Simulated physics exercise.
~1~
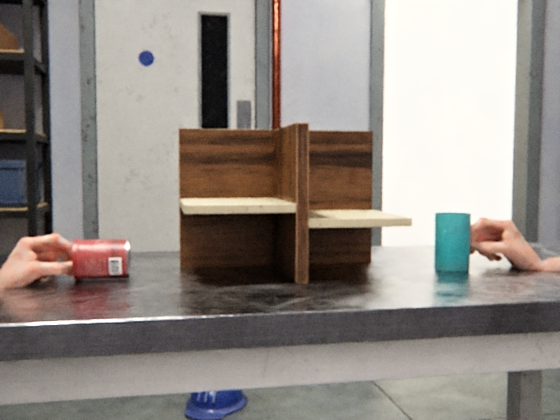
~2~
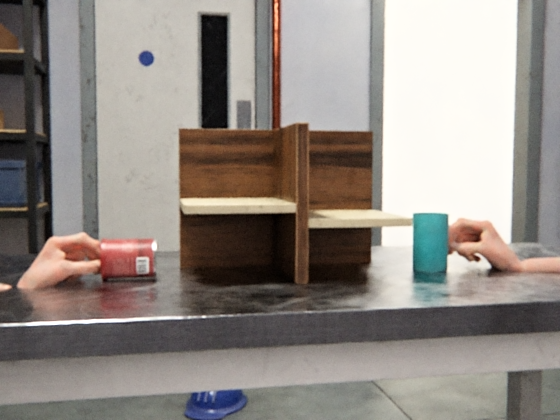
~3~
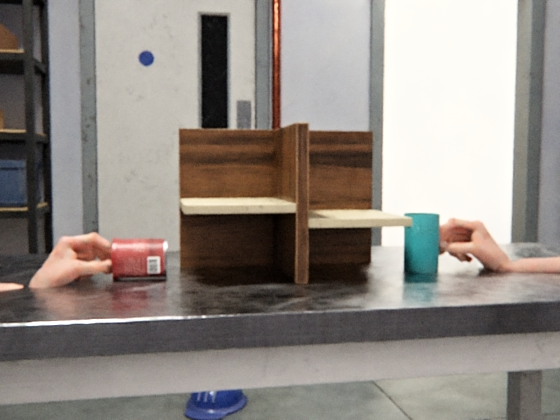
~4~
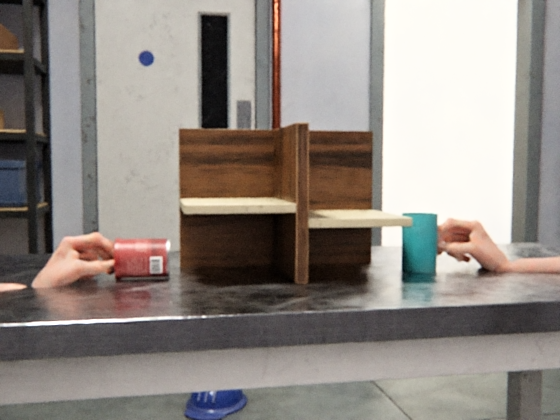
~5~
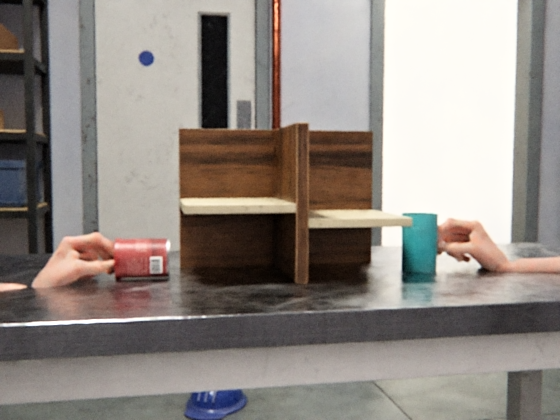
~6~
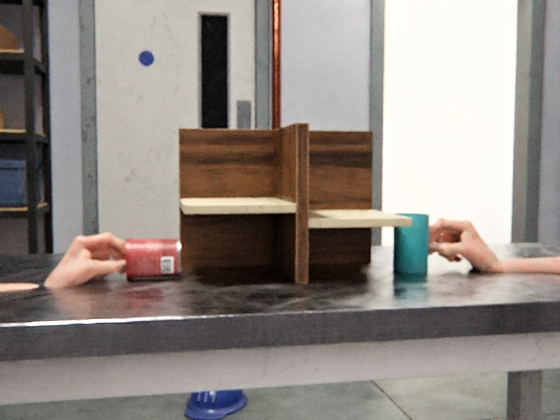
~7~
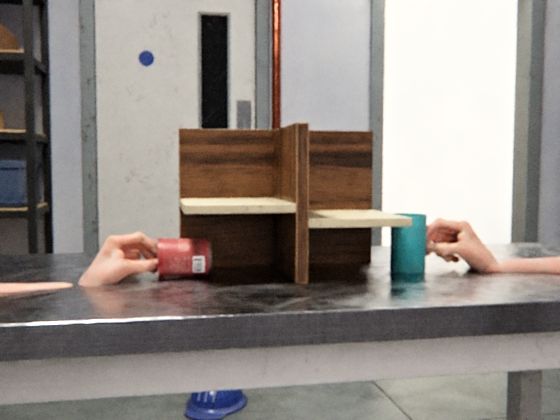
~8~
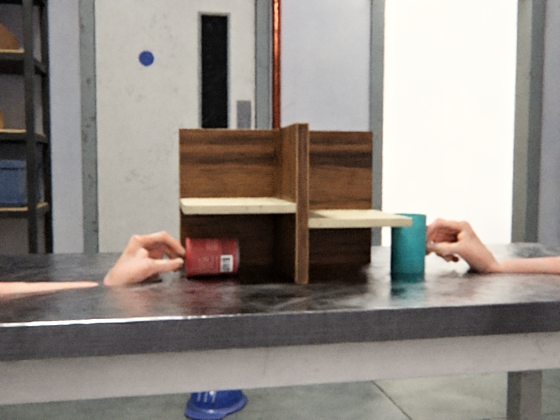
A hand slides a red tin under a shelf while a turquoise beaker stops at the opposite ledge.
